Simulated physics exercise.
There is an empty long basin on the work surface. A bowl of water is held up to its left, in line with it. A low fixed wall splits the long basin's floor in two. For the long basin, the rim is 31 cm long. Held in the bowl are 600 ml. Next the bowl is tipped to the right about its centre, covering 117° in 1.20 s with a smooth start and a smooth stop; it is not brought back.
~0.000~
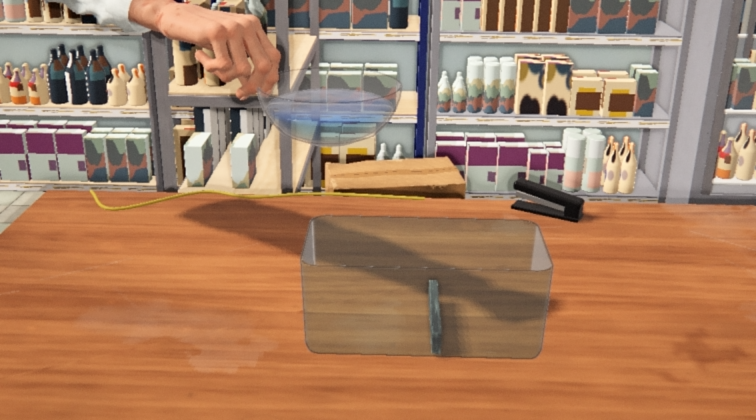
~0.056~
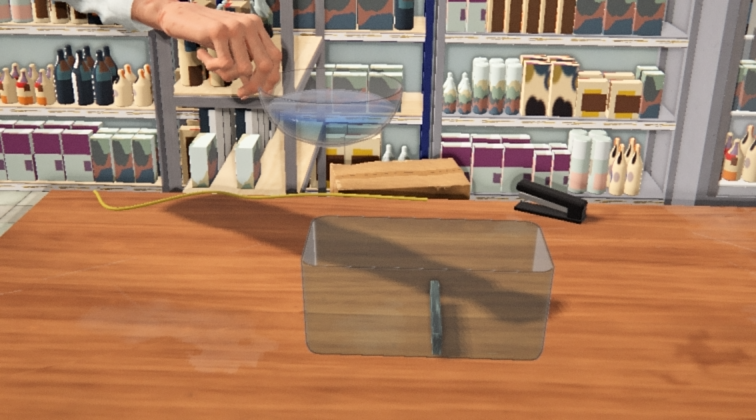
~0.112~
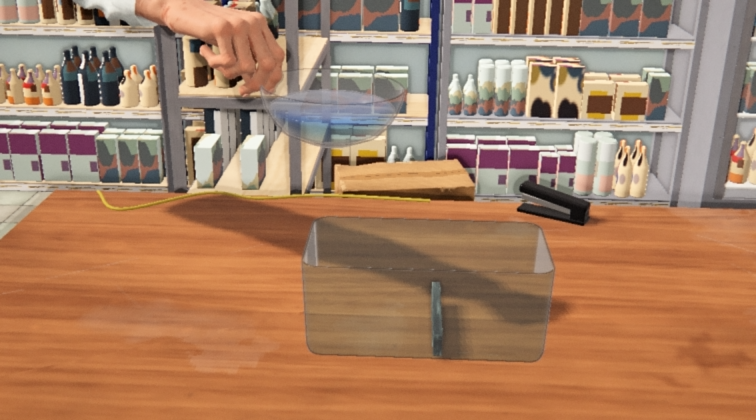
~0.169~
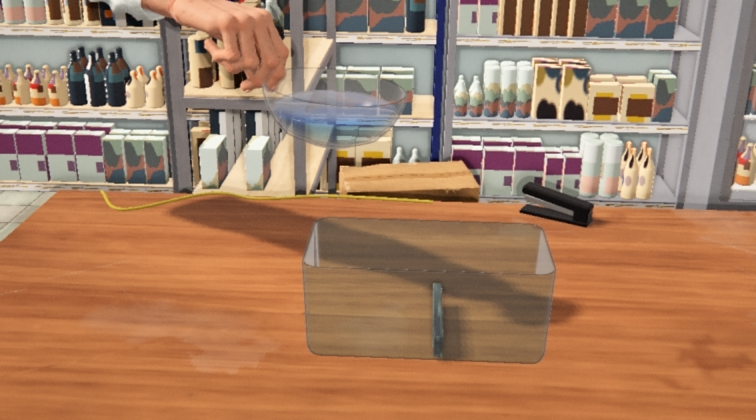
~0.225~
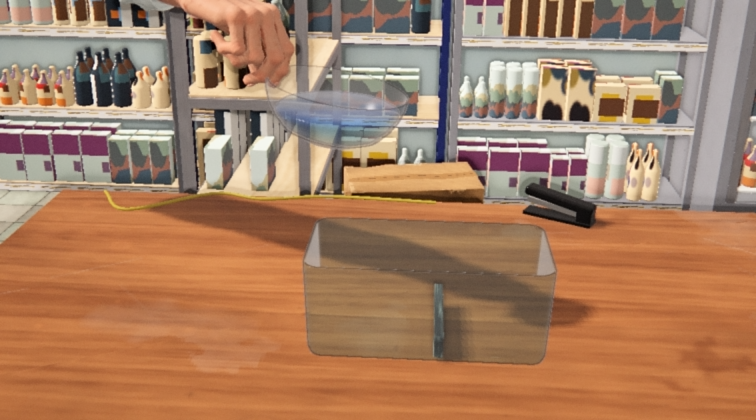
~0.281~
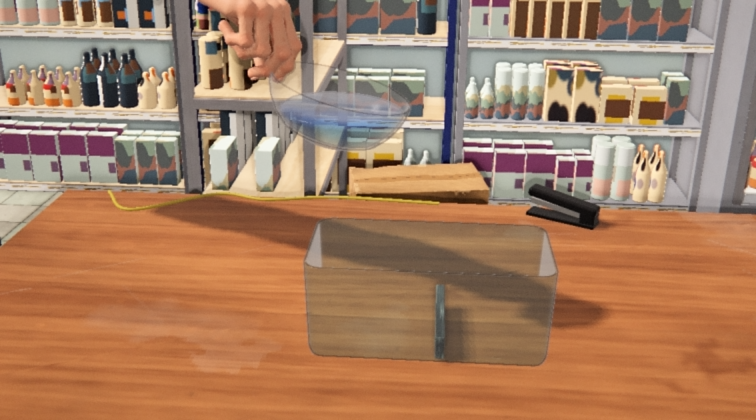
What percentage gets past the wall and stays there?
About 57 per cent.
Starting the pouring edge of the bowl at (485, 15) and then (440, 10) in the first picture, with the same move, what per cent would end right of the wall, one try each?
In order, 55 and 75 per cent.
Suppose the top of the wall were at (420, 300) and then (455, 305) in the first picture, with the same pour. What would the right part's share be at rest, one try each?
In order, 70 and 30 per cent.
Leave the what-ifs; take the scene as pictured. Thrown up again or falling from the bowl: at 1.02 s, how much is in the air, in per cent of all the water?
About 2 % of the total.
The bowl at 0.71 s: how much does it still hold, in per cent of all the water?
28 %.
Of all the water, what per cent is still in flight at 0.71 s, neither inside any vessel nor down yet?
44 %.
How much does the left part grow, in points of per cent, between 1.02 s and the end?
0 %.
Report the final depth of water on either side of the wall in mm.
Some 10 mm on the left and 18 mm on the right.
By 0.71 s the tilt is 75° and 28 per cent is still to pour, 4 is left of the wall and 24 right of it.
By 1.02 s the tilt is 111° and 0 per cent is still to pour, 42 is left of the wall and 56 right of it.
By 1.35 s the tilt is 117° and 0 per cent is still to pour, 42 is left of the wall and 57 right of it.
By 1.70 s the tilt is 117° and 0 per cent is still to pour, 42 is left of the wall and 57 right of it.
At rest 42 per cent lies left of the wall, 57 right of it and 1 outside.
